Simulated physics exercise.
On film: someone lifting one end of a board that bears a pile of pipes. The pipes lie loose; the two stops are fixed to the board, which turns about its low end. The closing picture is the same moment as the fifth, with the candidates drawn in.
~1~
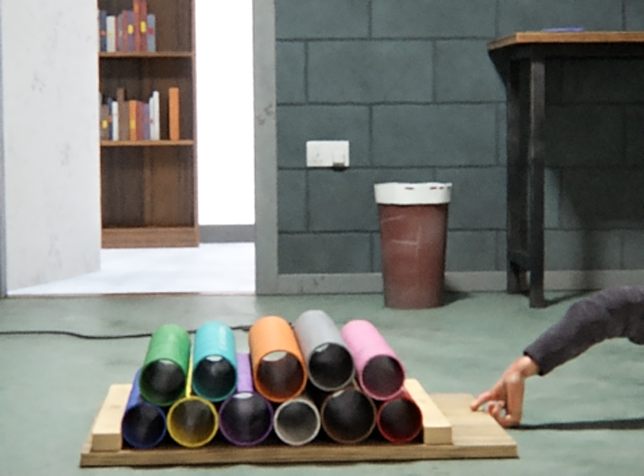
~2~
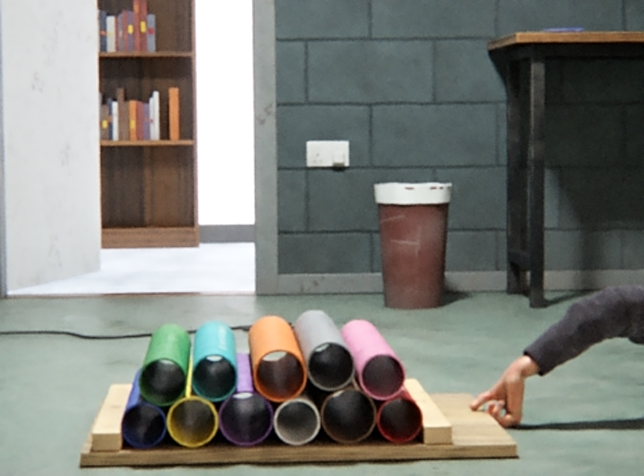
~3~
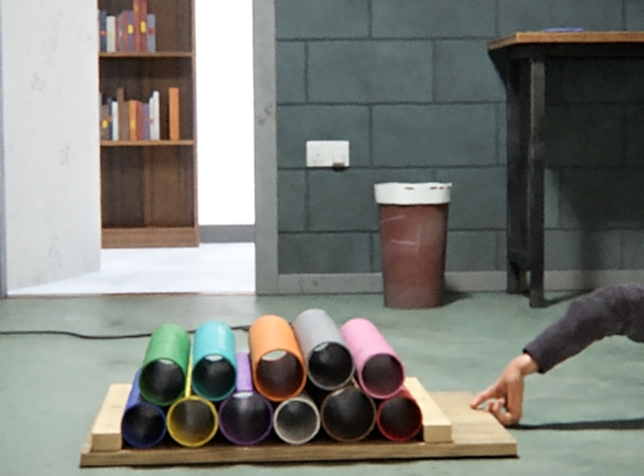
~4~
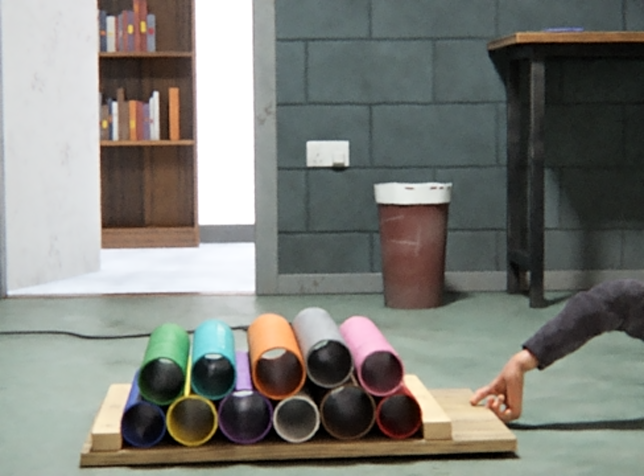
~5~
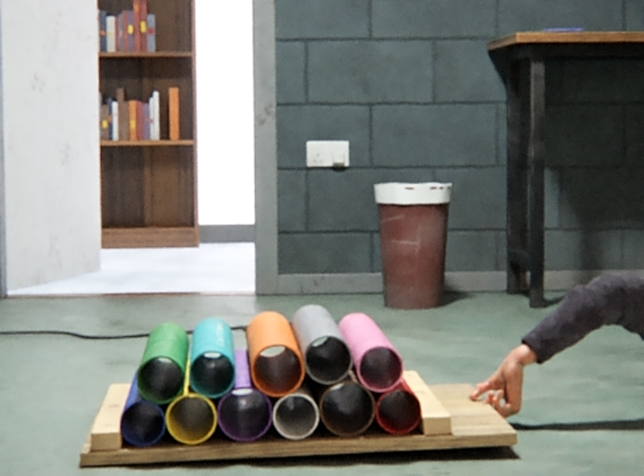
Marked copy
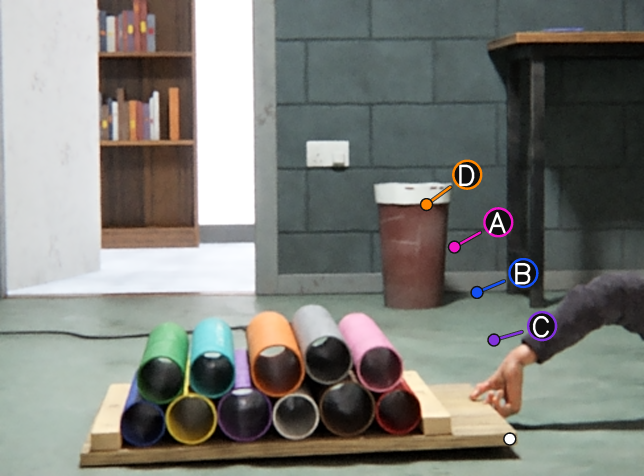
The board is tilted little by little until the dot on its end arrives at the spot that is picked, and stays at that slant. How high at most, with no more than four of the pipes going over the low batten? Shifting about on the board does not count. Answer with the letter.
At most to D.
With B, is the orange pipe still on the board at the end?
Yes, with B.
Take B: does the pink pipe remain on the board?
Yes.
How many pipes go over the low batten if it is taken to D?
The count is four.
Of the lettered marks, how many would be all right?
The number is four.
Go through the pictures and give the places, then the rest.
Red pipe (400, 419); orange pipe (280, 376); green pipe (163, 382), in the first frame.
Green pipe (163, 382); pink pipe (383, 376), in the second frame.
Board (293, 417); brown pipe (349, 414); red pipe (400, 418); purple pipe (246, 417), in the third frame.
Board (293, 415); blue pipe (143, 424); yellow pipe (192, 420), in the fourth frame.
Board (293, 412); blue pipe (143, 423); yellow pipe (191, 418), in the fifth frame.
On the marked copy, A at (455, 247); B at (477, 293); C at (494, 340); D at (426, 205); the white dot at (510, 439).
With D. Early on, board at 20°.
Further on, board at 36°.
At the end, board at 36°, four over the low batten (orange, green, grey, turquoise).
As for the rest, A two over the low batten (green, turquoise); B none over the low batten; C none over the low batten.
